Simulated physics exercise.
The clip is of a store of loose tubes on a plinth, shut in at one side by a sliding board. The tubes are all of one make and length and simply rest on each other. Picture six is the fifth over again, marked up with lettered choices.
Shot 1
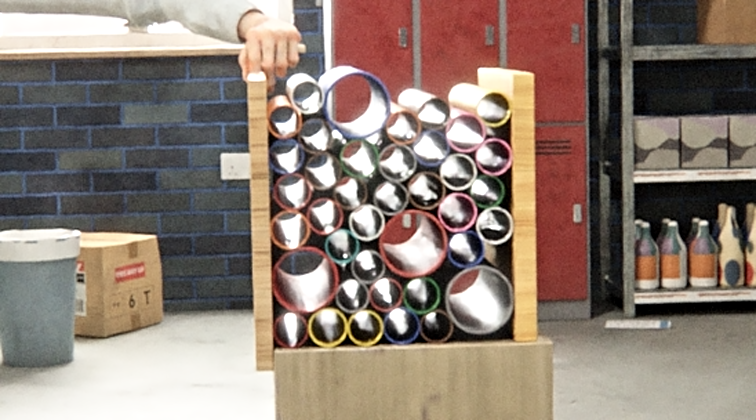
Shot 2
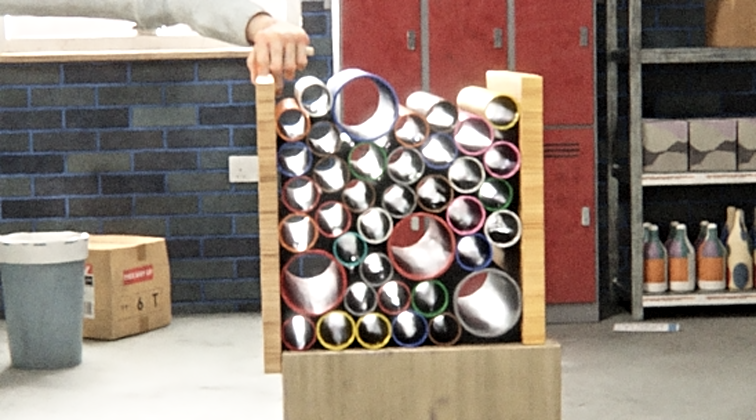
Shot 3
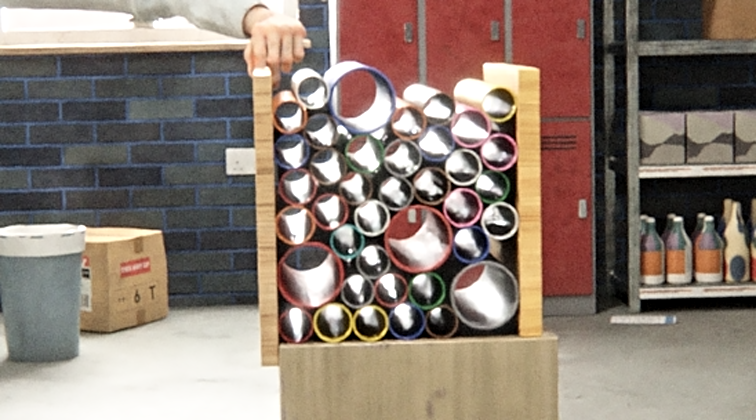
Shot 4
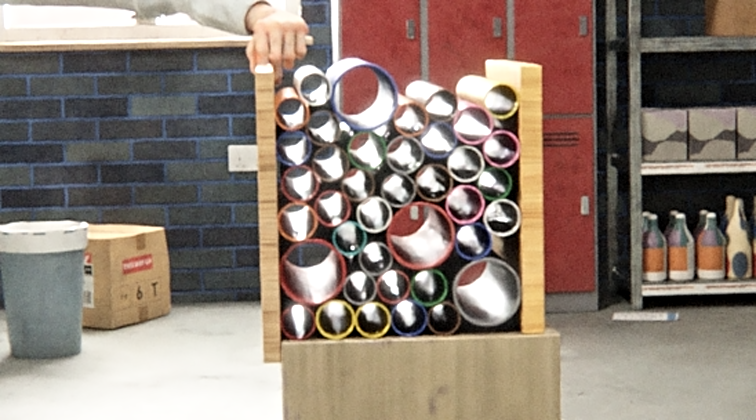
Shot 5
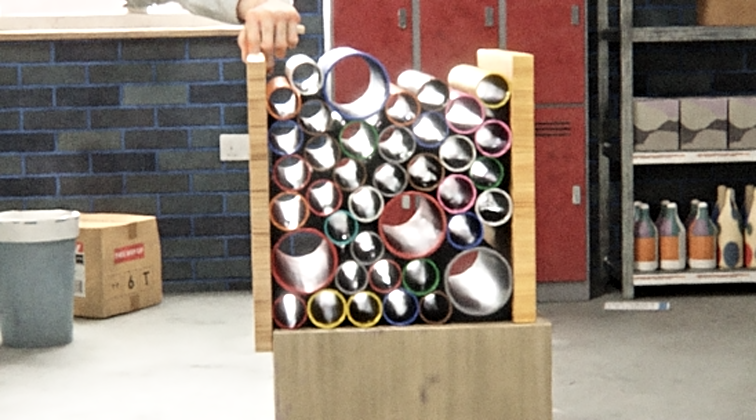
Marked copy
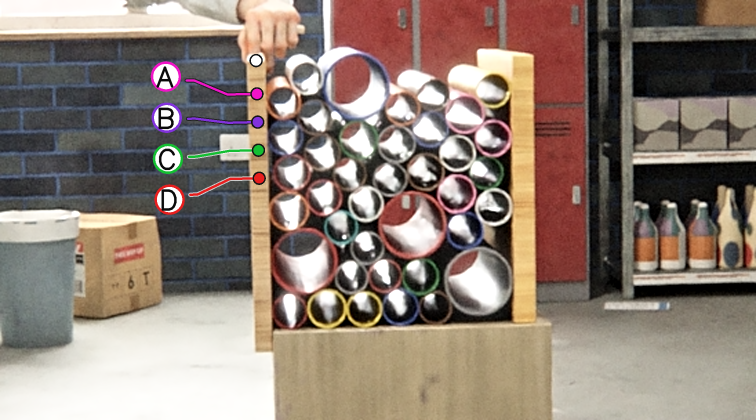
A hand rested on top of the upright wooden board at the left of a stack of loose, colourful-rimmed tubes, and neither the board nor the tubes visibly moved as the view wobbled slightly.
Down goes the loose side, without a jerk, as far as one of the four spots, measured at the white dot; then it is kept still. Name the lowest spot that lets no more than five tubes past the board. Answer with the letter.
It can be let down to D.
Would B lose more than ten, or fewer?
Fewer than ten.
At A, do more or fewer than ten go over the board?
At A, fewer than ten.
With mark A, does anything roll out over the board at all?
No.
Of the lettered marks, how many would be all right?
The number is four.
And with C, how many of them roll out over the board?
With C, two.
On the marked copy, A at (257, 94); B at (258, 122); C at (259, 150); D at (259, 178); the white dot at (256, 61).
Following D. Soon after the start, top of the board (267, 117).
Later, top of the board (268, 177).
In the end, top of the board (268, 177), five out over the board.
As for the rest, A none out over the board; B none out over the board; C two out over the board.
